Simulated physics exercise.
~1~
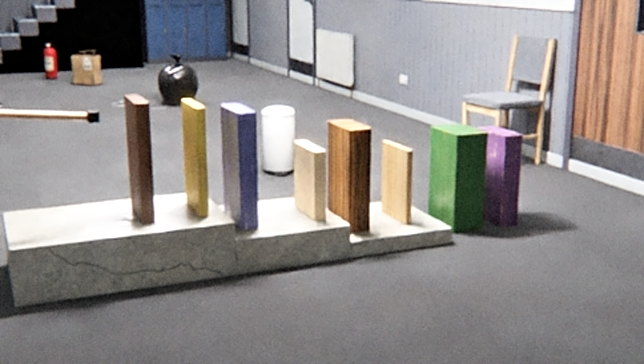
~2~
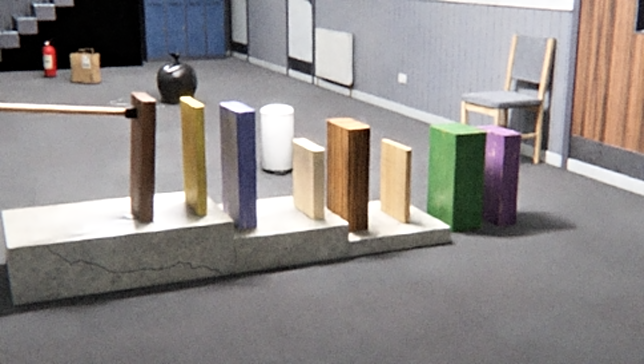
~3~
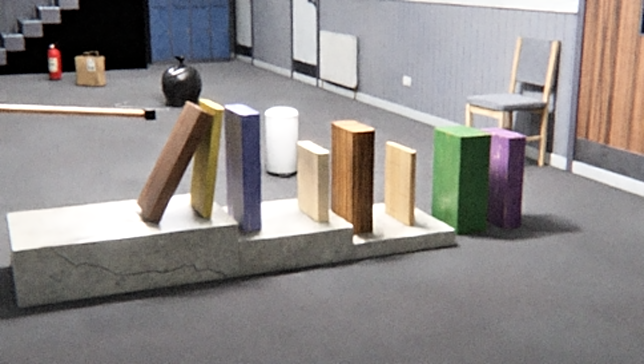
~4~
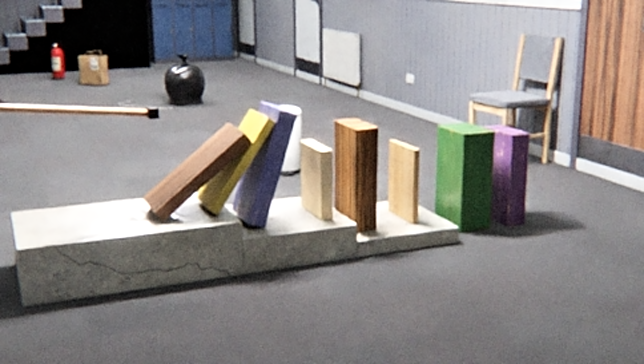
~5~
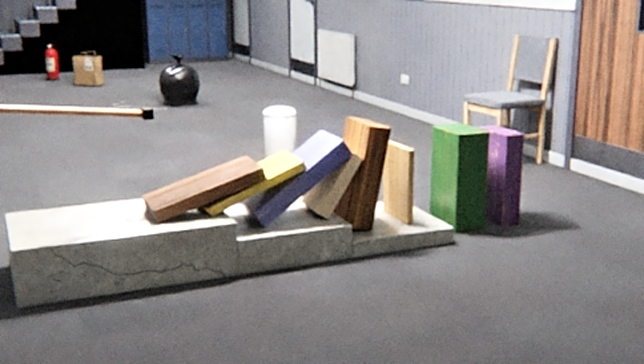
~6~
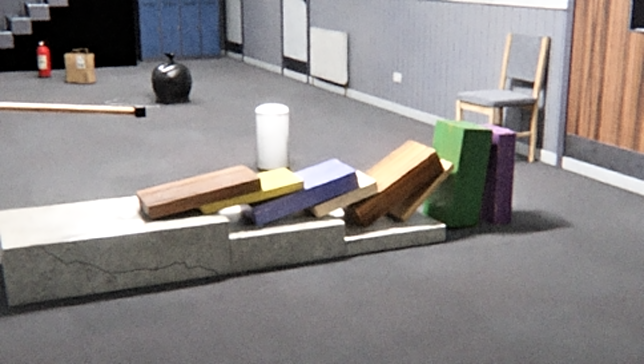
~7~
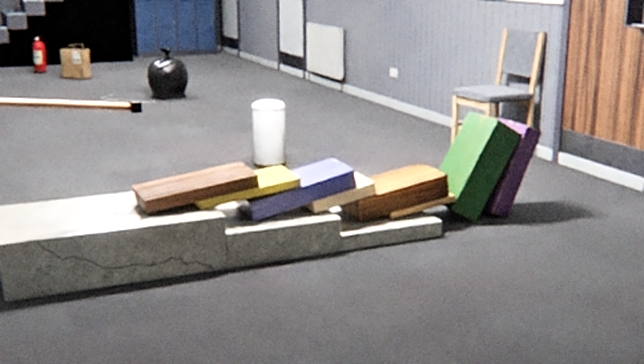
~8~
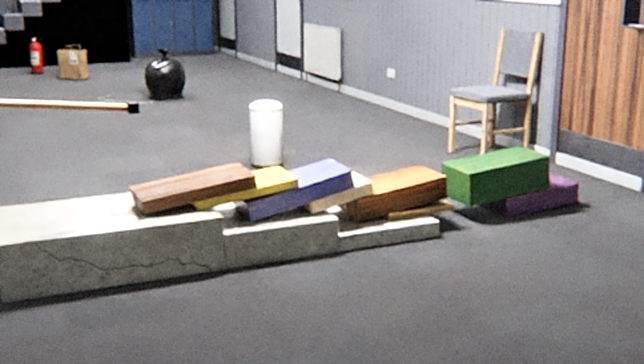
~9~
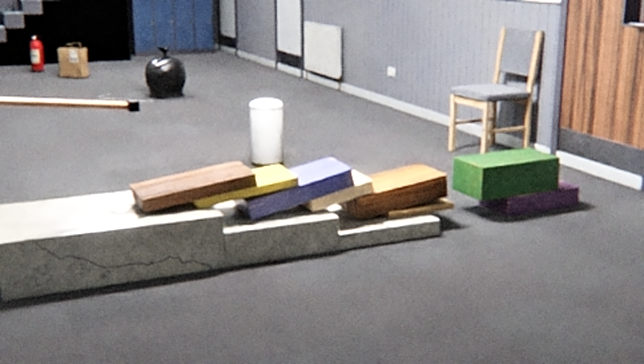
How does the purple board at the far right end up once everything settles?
It ends up fallen, lying on the floor with the green board resting partly over it.
